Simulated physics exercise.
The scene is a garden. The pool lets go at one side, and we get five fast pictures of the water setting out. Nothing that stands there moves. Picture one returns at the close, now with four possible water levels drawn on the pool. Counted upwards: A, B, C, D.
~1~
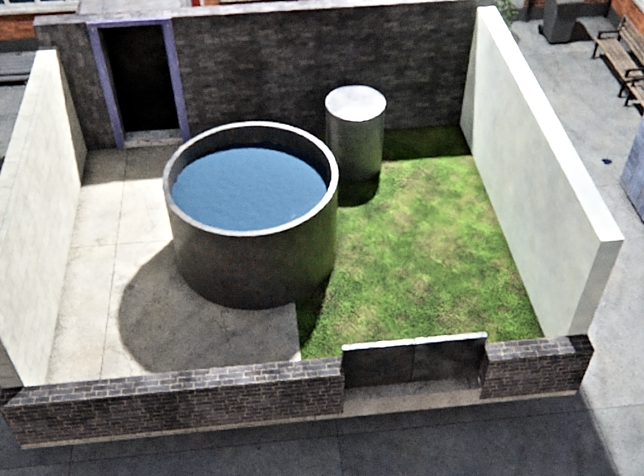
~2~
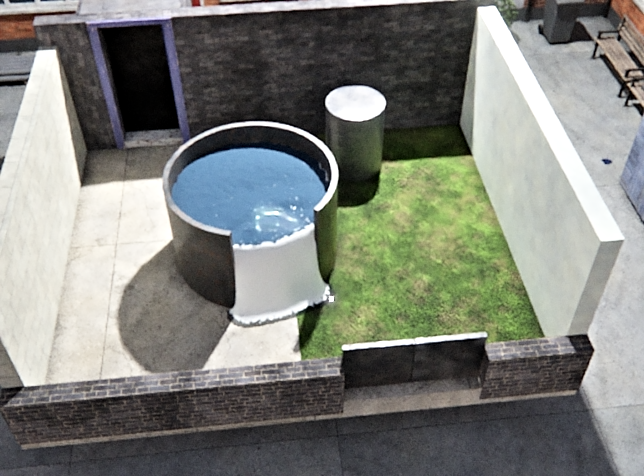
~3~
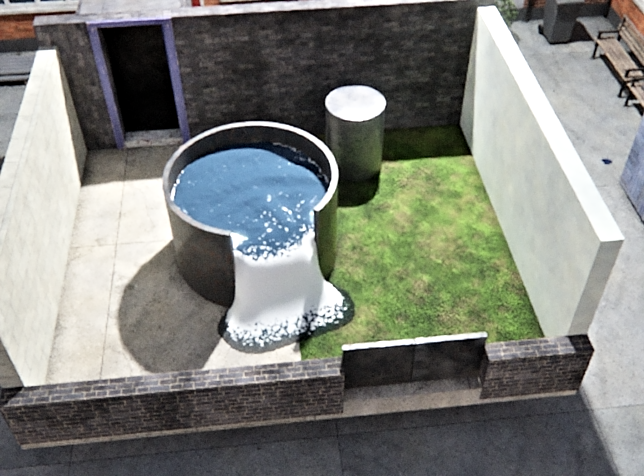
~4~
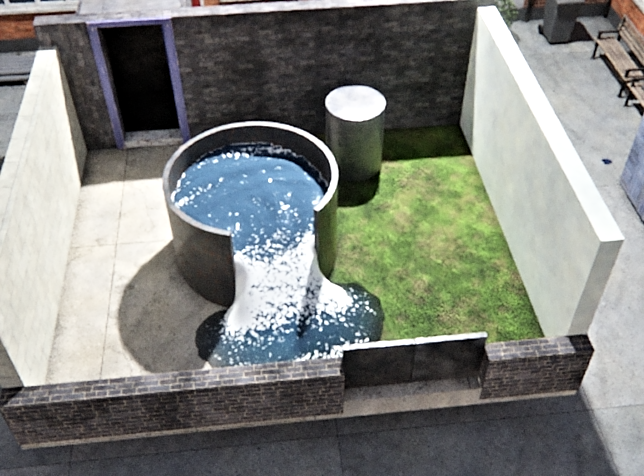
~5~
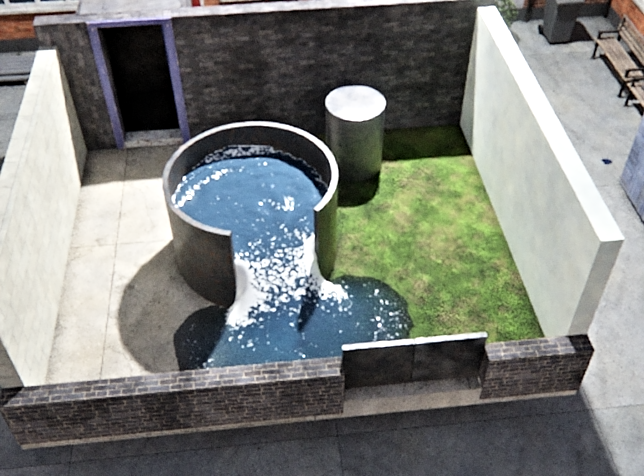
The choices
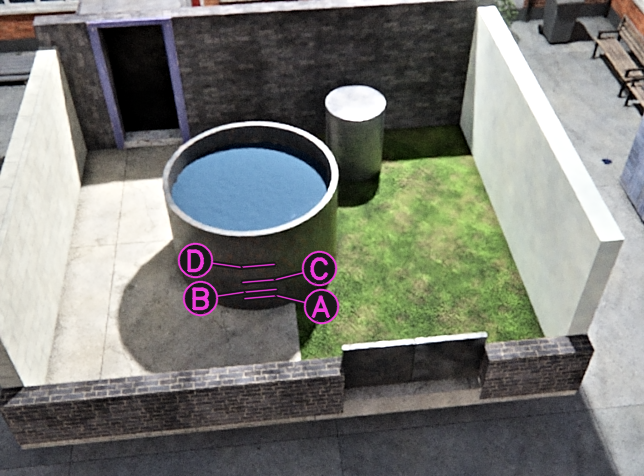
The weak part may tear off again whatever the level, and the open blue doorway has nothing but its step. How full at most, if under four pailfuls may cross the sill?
D will do.
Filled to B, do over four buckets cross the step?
No, that is safe.
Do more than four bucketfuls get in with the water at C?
No, not at all.
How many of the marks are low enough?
All four.
On the marked copy, A at (260, 297); B at (260, 290); C at (259, 281); D at (257, 265); from the bottom up A, B, C, D.
With A, nothing gets over.
With B, nothing gets over.
With C, nothing gets over.
With D, a splash gets over, under a bucket.
